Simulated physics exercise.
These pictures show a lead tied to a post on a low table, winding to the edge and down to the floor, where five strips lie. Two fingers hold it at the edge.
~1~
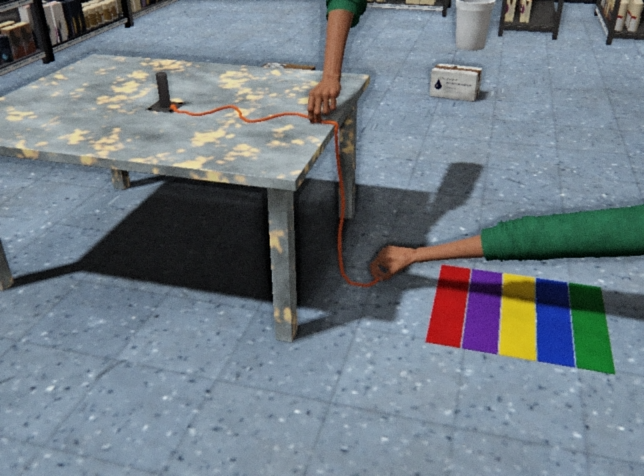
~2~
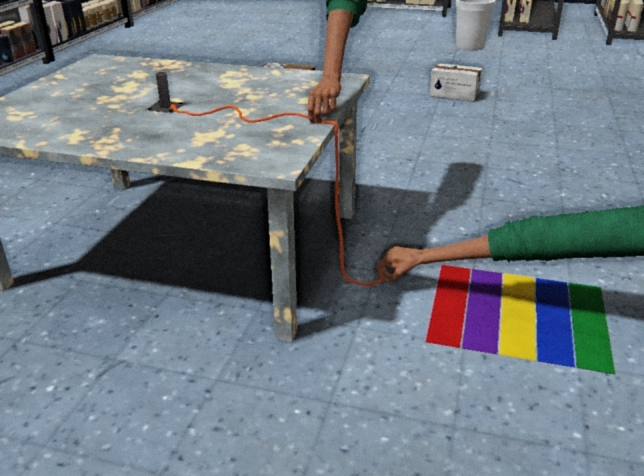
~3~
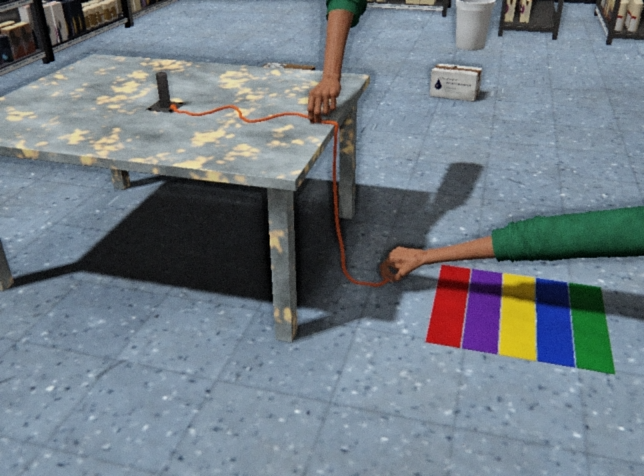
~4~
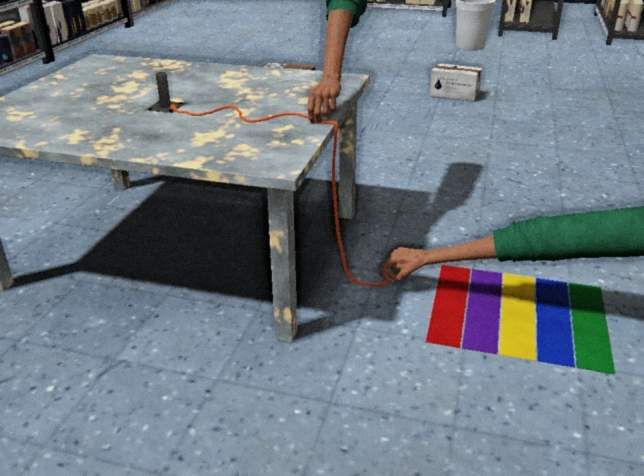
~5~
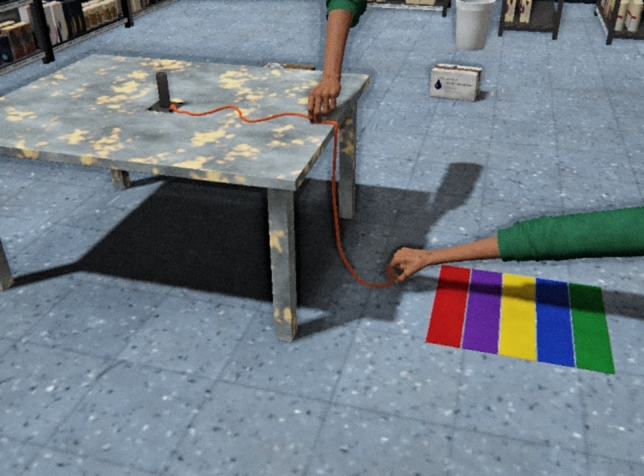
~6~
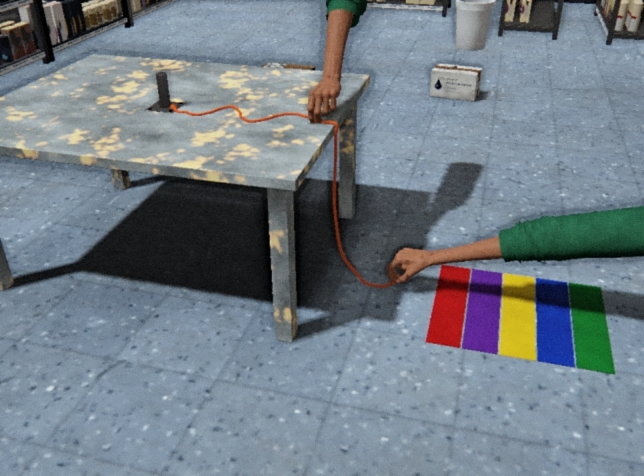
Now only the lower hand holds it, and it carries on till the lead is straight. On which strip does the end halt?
It halts on the blue strip.
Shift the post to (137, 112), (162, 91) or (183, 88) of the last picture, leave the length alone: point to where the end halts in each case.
Near (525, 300), (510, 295) and (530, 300).
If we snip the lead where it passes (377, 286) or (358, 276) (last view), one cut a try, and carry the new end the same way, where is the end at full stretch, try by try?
Near (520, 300) and (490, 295).
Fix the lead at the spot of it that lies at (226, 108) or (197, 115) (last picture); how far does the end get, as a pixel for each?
Try by try, around (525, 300) and (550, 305).
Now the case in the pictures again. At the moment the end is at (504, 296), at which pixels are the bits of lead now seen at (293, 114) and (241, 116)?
About (337, 130), and the other about (276, 117).
Early on, end near (504, 296); over yellow.
Midway, end near (537, 301); over yellow.
At the end of the slack, end near (556, 304); over blue. Over blue.
